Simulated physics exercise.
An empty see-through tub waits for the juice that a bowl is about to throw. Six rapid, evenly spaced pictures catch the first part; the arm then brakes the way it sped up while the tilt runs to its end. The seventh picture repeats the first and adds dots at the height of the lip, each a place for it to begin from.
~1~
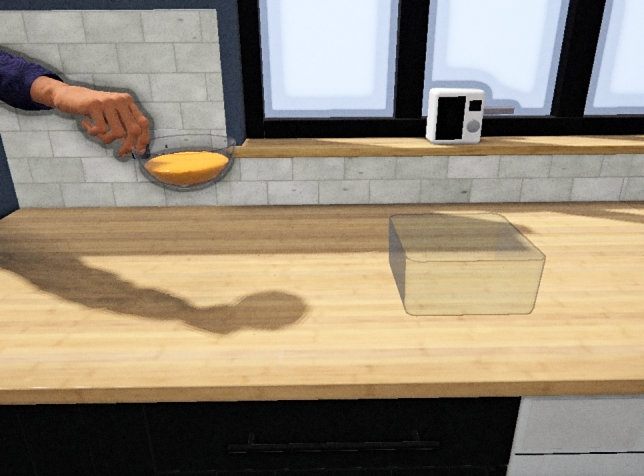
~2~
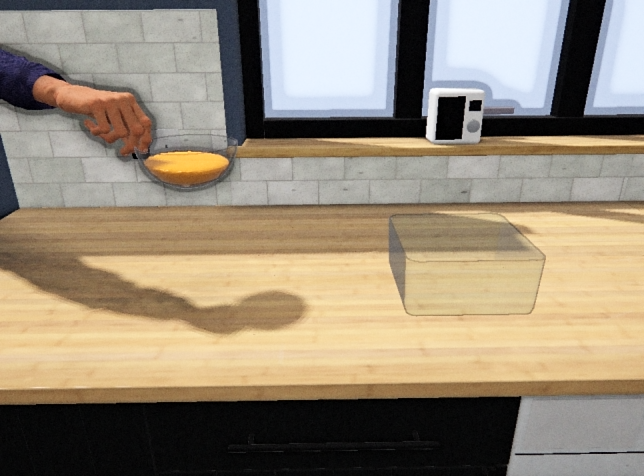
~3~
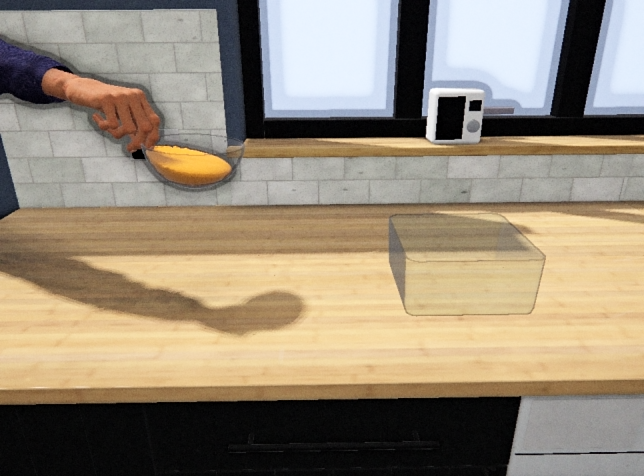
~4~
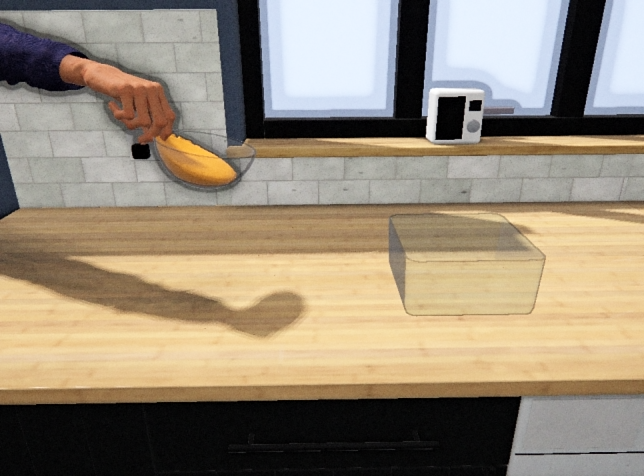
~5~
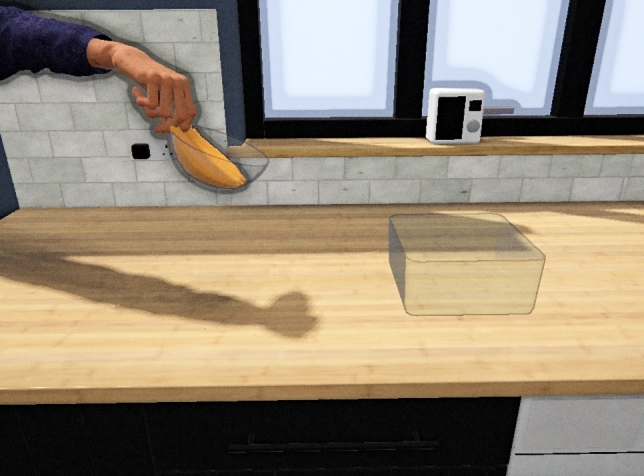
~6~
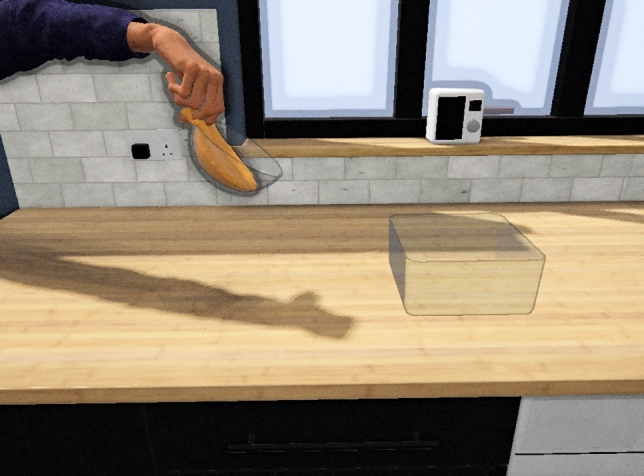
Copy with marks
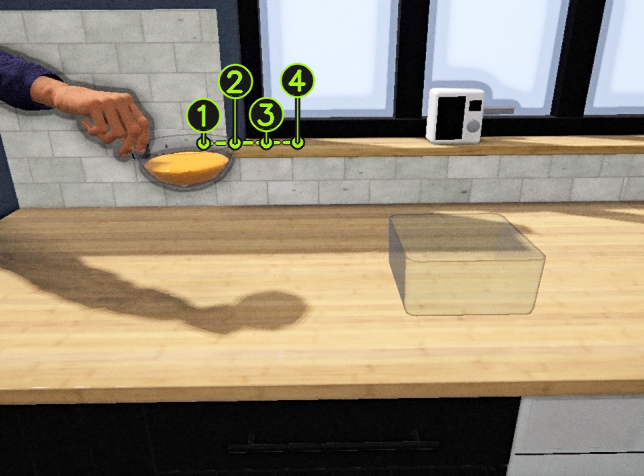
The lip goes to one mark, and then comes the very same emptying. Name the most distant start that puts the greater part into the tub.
Use dot 3.
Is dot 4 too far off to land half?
No, not at all.
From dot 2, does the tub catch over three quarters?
No, less.
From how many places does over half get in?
Two of the four.
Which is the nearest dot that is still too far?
The answer is 2.
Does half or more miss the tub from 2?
Yes, it does.
In lime, 1 at (203, 143); 2 at (235, 143); 3 at (266, 142); 4 at (297, 142).
With 1, about 0 % lands in the tub, 97 % falls short and 3 % goes beside or beyond.
With 2, about 22 % lands in the tub, 71 % falls short and 7 % goes beside or beyond.
With 3, about 69 % lands in the tub, 13 % falls short and 17 % goes beside or beyond.
With 4, about 83 % lands in the tub, 12 % falls short and 5 % goes beside or beyond.
